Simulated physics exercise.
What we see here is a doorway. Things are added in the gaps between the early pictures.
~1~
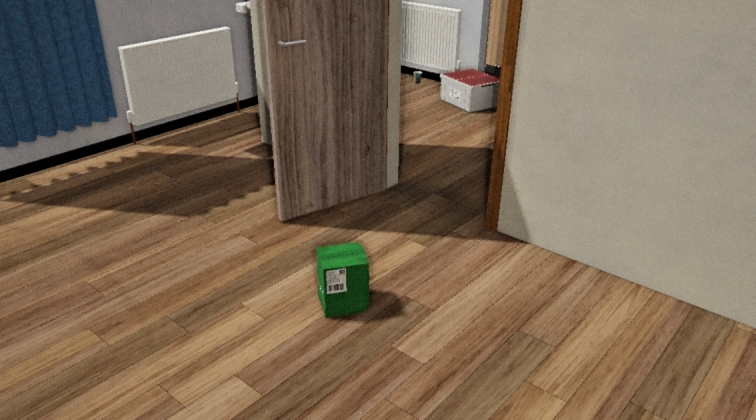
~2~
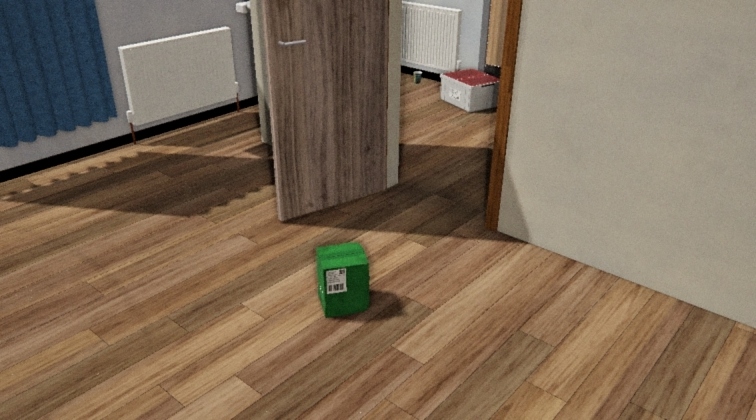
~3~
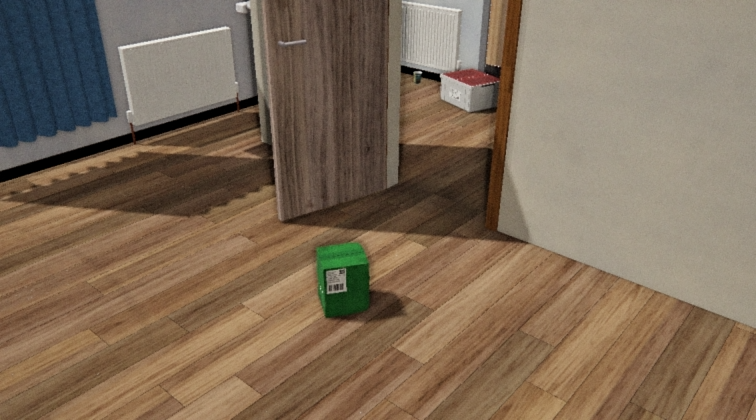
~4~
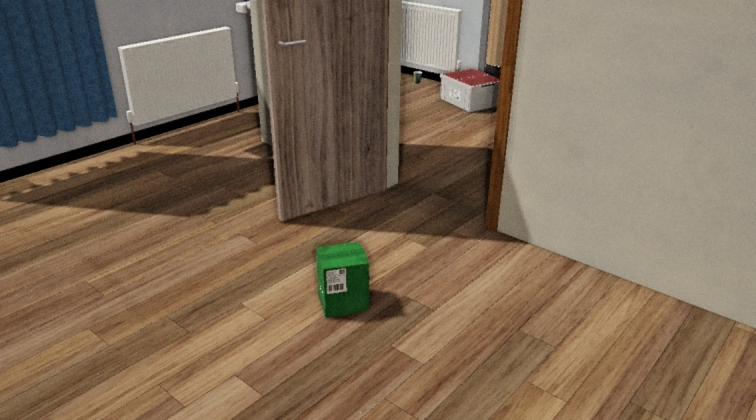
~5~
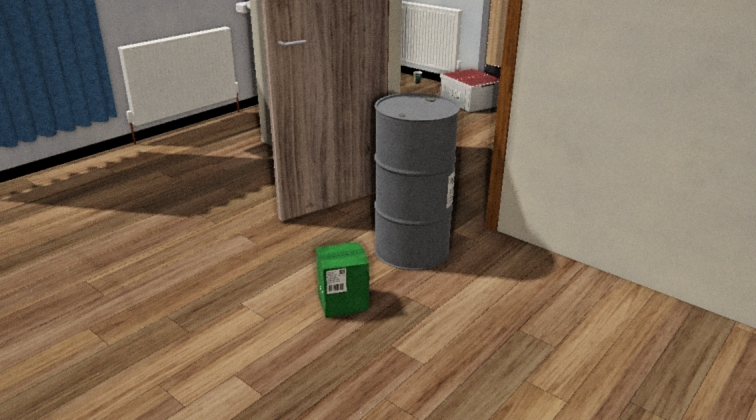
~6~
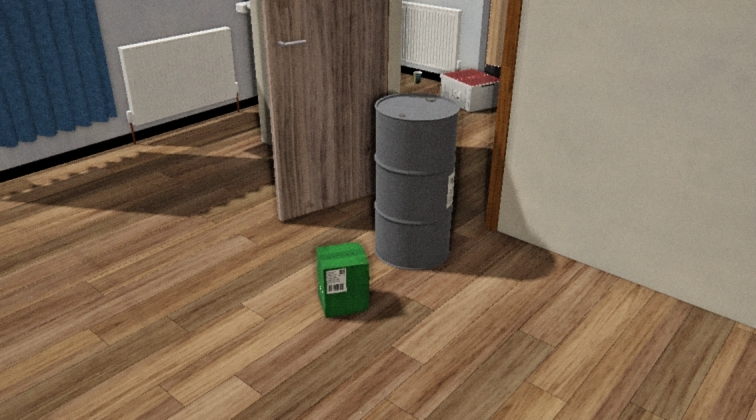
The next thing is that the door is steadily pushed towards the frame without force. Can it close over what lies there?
Result: Still open.
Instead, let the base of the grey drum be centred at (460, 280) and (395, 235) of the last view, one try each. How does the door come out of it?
Try one: The door swings to; try two: It gets held up.
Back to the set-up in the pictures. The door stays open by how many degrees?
Close to 55 degrees, I'd say.
Then, 0.50 s after the last picture, door at 94°.
Then, 0.80 s after the last picture, door at 81°.
Then, 1.00 s after the last picture, door at 71°.
Then, 1.20 s after the last picture, door at 61°.
At rest, door at 56°; both in place. Seen from the same camera at the end, grey drum near (415, 182).
